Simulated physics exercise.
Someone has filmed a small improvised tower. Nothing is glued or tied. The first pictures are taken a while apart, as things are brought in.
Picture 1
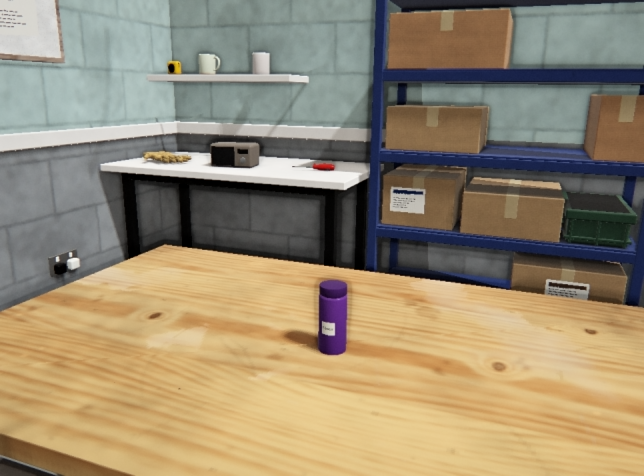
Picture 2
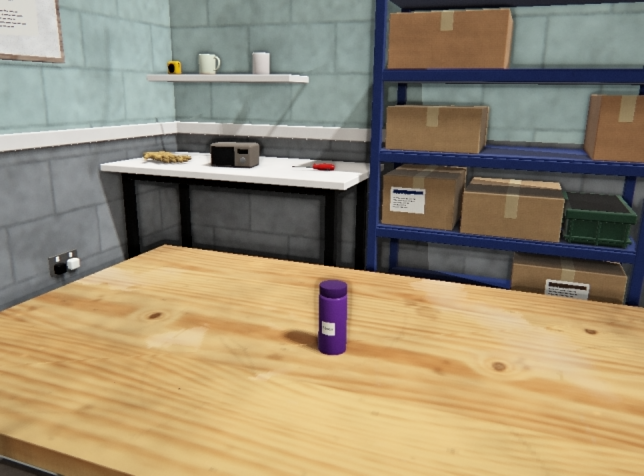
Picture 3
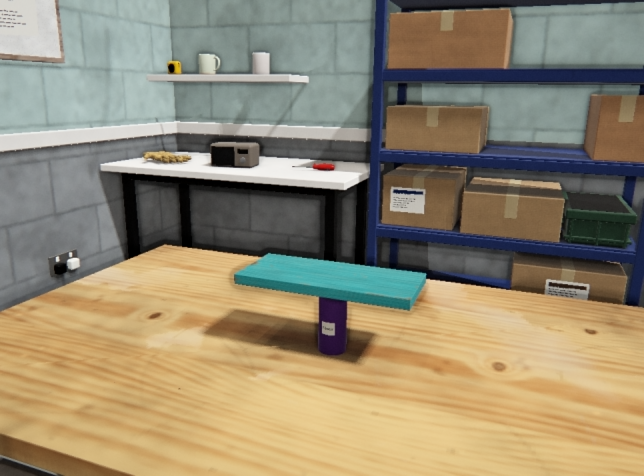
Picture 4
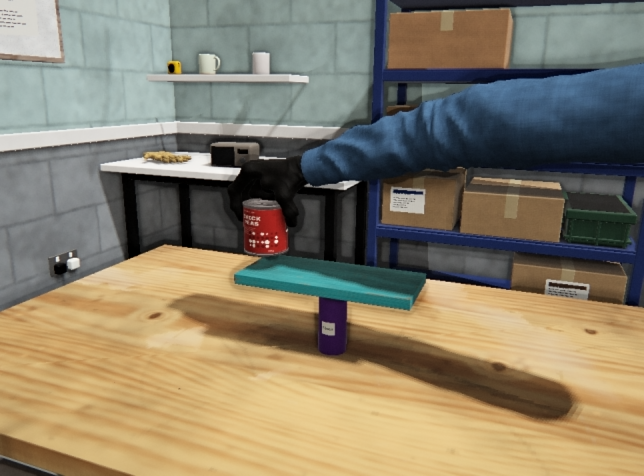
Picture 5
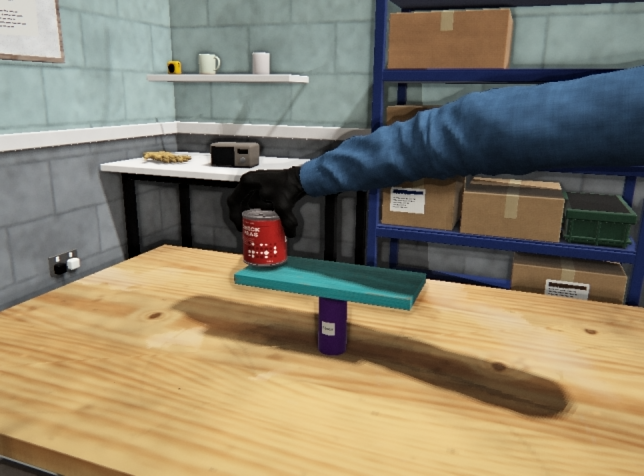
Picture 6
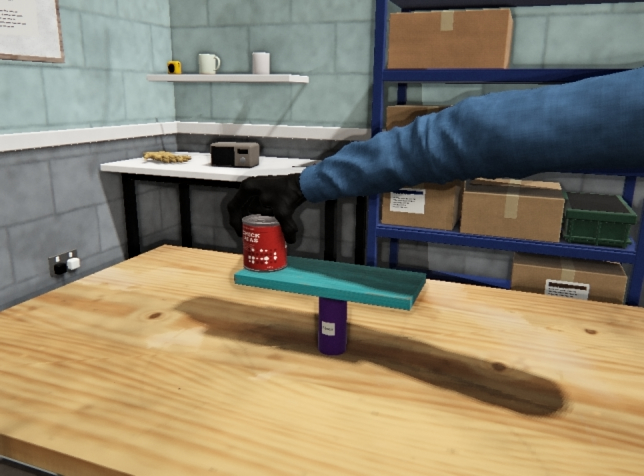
A purple shaker stands on a pale wooden table, seen from slightly above by a still camera in a grey-and-green block-walled room. Behind it are a white side table, a small shelf with mugs at left, and blue shelving with cardboard boxes at right. A teal board appears across the shaker, then a blue-sleeved arm with a black glove lowers a red tin onto the board's left end.
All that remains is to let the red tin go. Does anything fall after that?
Here the stack loses its balance.
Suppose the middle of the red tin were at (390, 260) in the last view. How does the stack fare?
Then it comes apart.
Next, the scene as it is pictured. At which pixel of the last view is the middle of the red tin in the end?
Around (234, 314).
Then, 0.40 s on from there, red tin now fallen; turquoise board turned 68° from how it was put.
Then, 0.90 s on from there, turquoise board now fallen; purple shaker on its side.
In the end, fallen, purple shaker, red tin and turquoise board. At the end, from the last picture's camera, red tin near (233, 314). The stack comes apart.
